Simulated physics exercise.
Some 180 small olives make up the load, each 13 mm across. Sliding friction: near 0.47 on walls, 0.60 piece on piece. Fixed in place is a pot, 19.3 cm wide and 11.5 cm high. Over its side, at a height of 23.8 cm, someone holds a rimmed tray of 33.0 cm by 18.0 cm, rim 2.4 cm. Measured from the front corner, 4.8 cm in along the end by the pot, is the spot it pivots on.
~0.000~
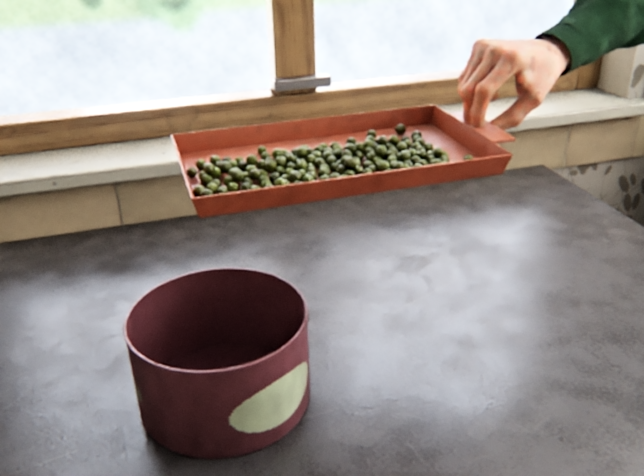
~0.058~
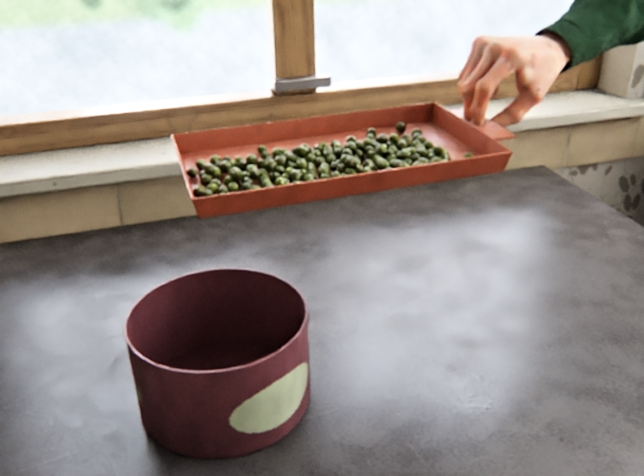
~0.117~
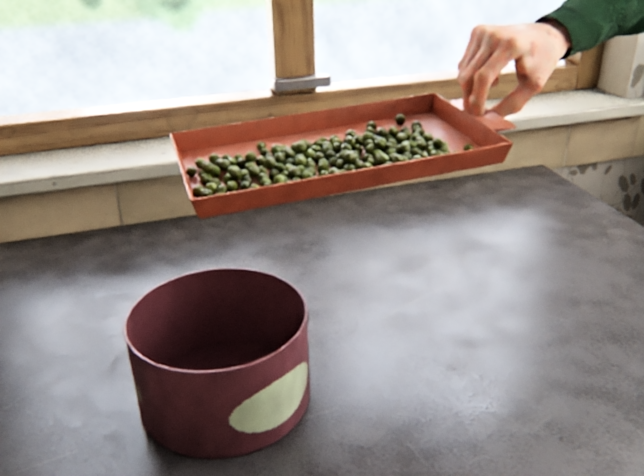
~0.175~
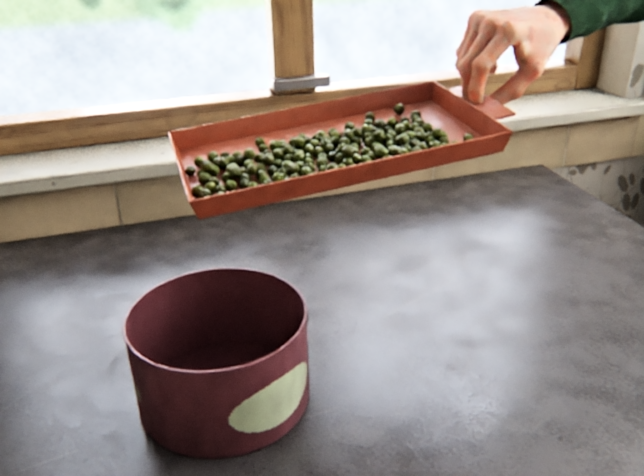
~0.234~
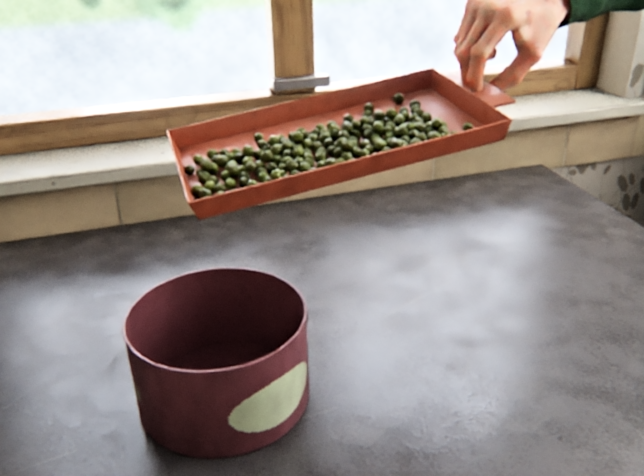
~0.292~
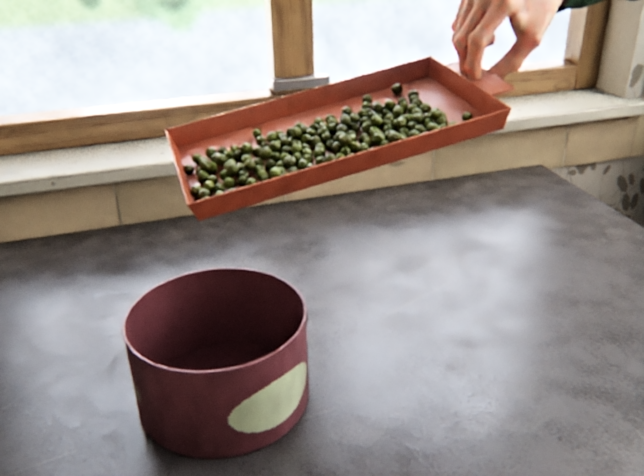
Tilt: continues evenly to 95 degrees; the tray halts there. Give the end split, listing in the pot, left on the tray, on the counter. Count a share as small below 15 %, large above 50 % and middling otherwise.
Pot: Large. Tray: Small. Counter: Middling.
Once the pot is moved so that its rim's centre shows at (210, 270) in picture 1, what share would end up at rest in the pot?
15 %.
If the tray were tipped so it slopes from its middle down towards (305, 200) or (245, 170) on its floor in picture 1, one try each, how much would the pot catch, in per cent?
First try: About 75 percent; second try: About 30 percent.
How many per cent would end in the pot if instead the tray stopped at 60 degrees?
About 5 in a hundred would end up in the pot.
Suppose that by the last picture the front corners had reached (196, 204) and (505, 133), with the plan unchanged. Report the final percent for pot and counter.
Pot 70 % / counter 30 %.
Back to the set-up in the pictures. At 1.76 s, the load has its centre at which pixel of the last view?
I'd put it close to (197, 136).
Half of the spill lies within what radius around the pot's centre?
I'd say around 20 centimetres.
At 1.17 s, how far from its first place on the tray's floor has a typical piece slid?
Around 4 centimetres.
After 1.17 s, tilt 50 degrees; the tray holds 100 %, the pot 0 %.
Then, at 1.76 s, tilt 76 degrees; the tray holds 95 %, the pot 0 %.
After 2.40 s, tilt 95 degrees; the tray holds 5 %, the pot 60 %.
At rest (3.2 s), pot 65 %, tray 0 %, counter 35 %.
